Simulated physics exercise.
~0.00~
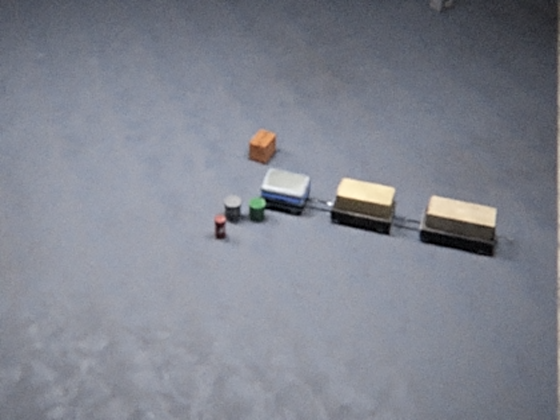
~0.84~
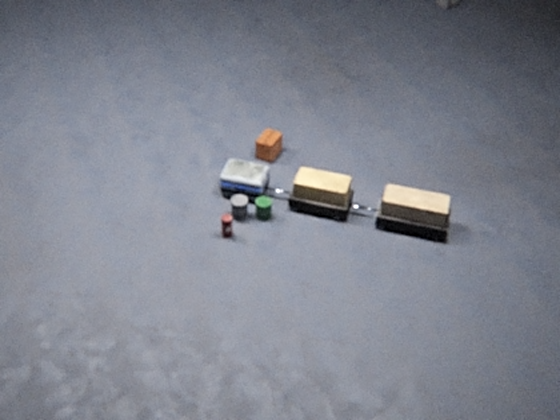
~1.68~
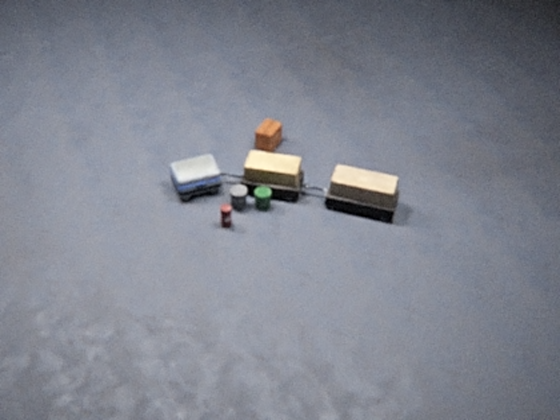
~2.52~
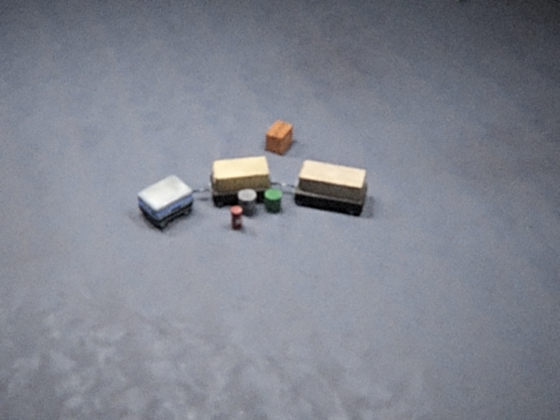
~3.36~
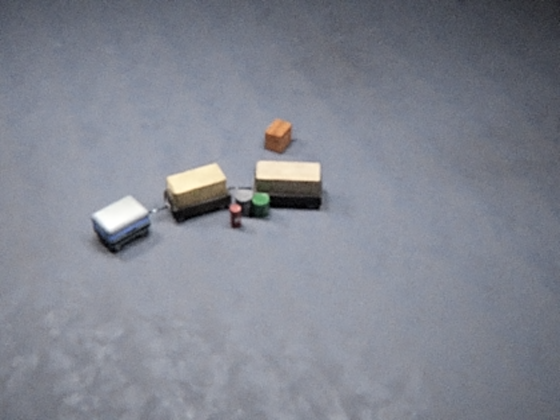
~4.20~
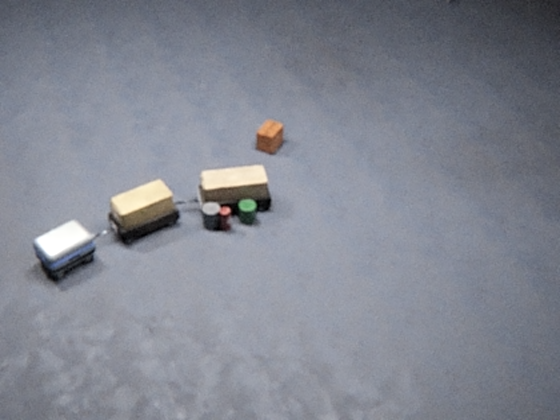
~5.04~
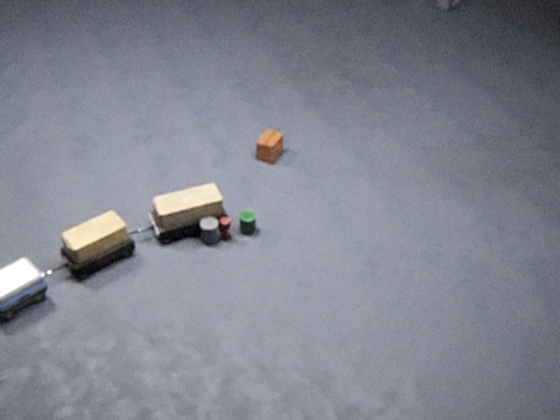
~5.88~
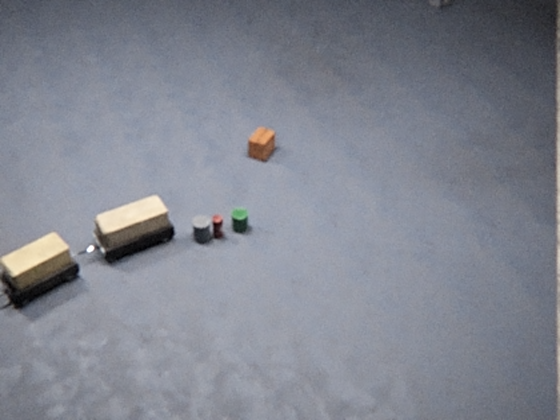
A blue-and-white tug towing two loaded carts leftward past an orange box, curving toward the lower left and shifting grey and green pails.
